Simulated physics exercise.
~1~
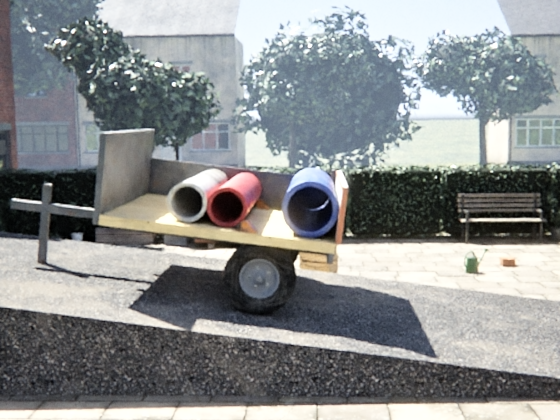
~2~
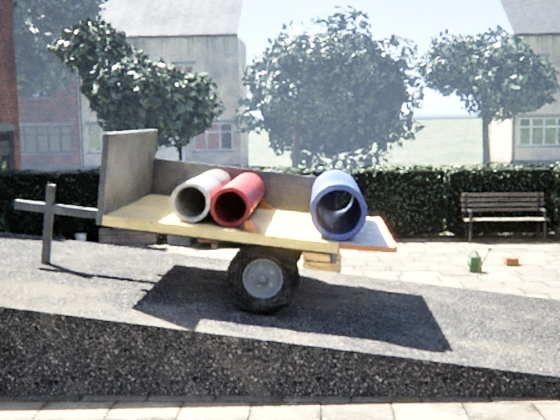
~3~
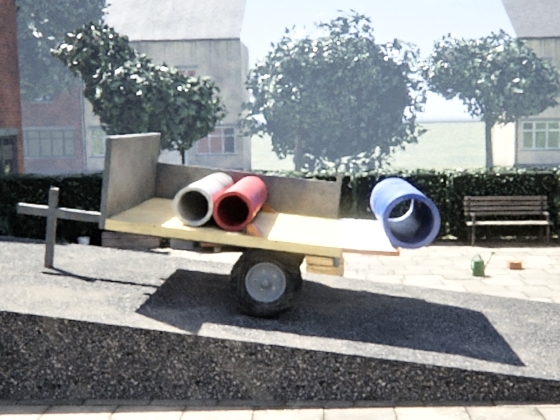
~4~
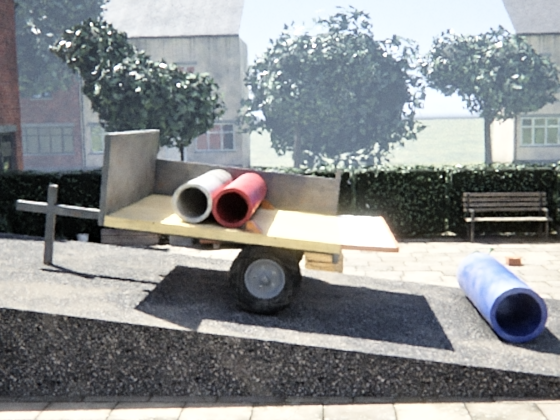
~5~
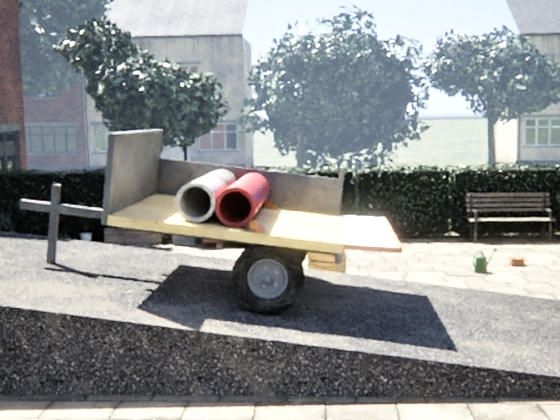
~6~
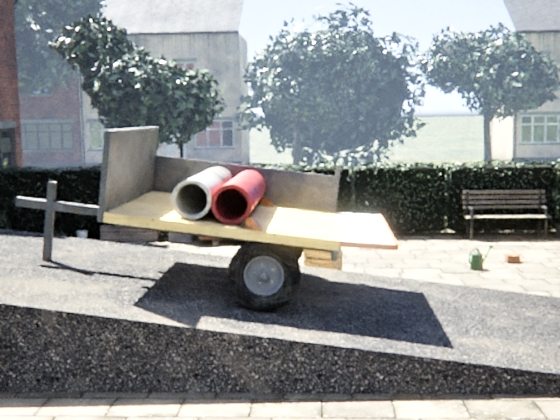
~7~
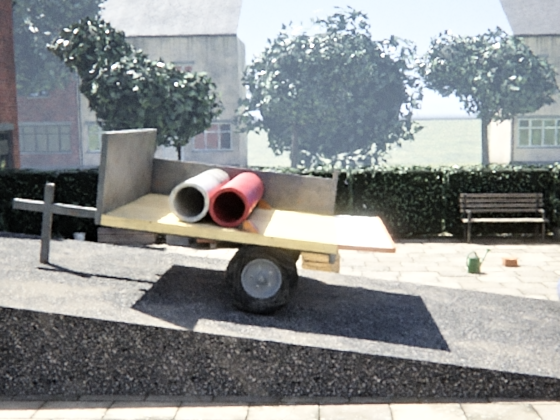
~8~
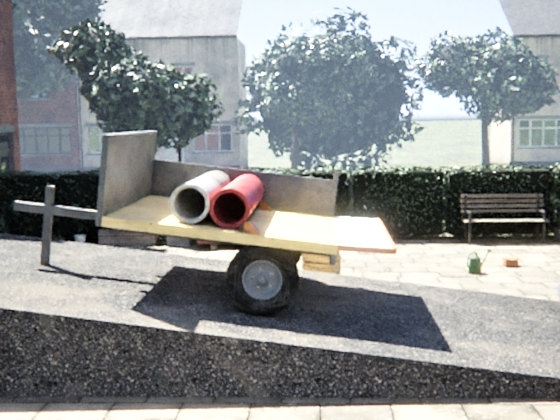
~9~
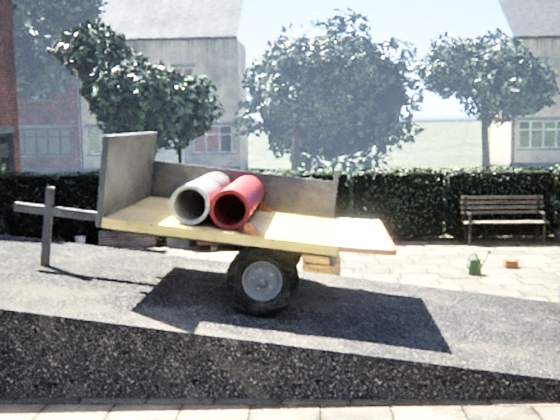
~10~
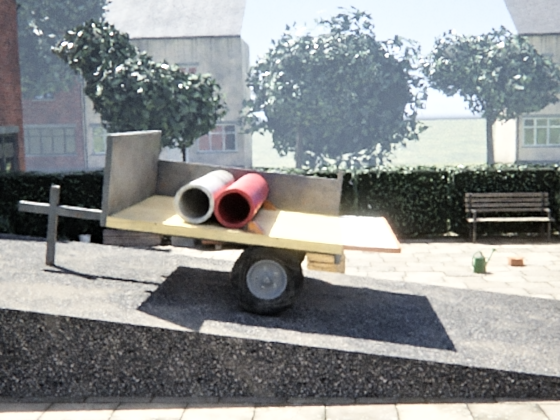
On a sloping street, a blue pipe rolls right off a trailer; two others stay.
